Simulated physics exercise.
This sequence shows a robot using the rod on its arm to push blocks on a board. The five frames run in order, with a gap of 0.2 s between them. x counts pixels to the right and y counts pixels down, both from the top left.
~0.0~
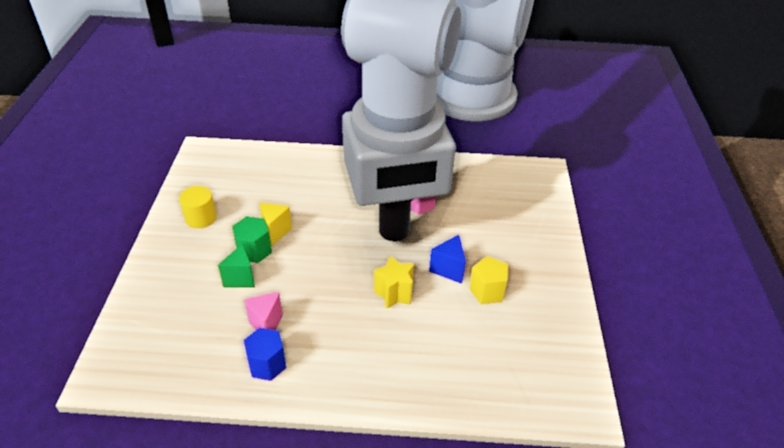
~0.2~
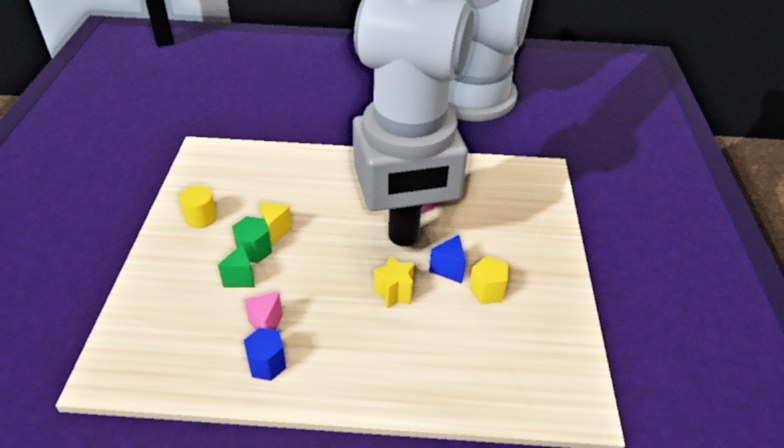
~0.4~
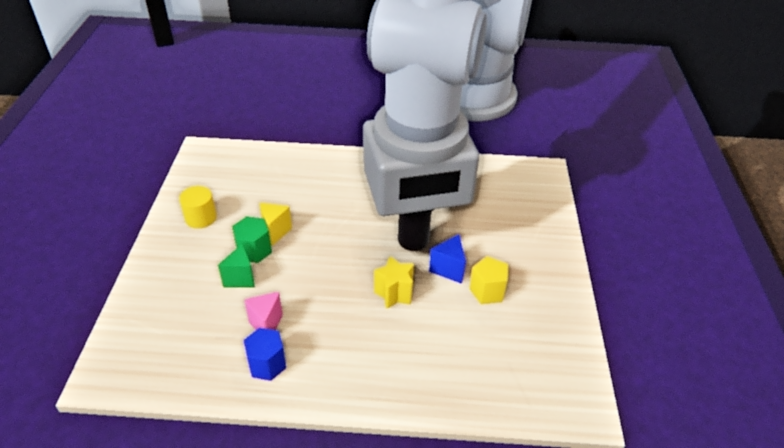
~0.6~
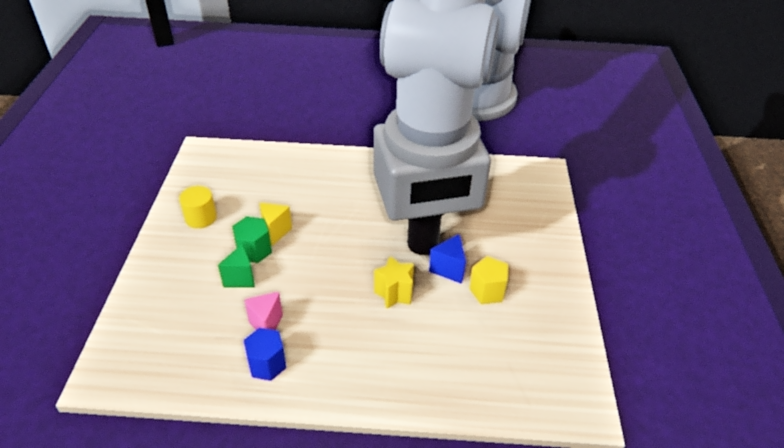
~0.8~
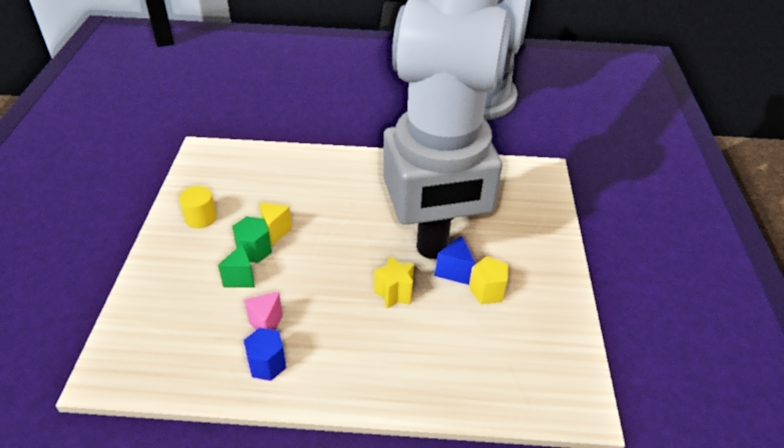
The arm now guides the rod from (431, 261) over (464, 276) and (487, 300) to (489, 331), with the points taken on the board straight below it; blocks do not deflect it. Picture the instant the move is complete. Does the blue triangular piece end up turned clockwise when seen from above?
No
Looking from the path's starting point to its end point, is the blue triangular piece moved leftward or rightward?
The answer is left.
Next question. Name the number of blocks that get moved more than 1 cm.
It displaces two.
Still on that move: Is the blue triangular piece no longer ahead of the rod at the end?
In short: Yes.
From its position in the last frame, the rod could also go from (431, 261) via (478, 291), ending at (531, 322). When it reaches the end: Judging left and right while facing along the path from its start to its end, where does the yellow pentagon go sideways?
Heads left.
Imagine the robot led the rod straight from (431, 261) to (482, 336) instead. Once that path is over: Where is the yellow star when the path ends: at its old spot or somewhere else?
That block will keep its spot.
What follows on the original path. One third of the way, rod (466, 265); blue triangular piece (494, 266); yellow pentagon (528, 285).
Two thirds of the way, rod (490, 289); blue triangular piece (524, 281), turned 60° anticlockwise; yellow pentagon (553, 295), turned 55° clockwise.
At the end, rod (492, 320); yellow star in place; blue triangular piece (524, 281), turned 60° anticlockwise; yellow pentagon (553, 295), turned 55° clockwise.
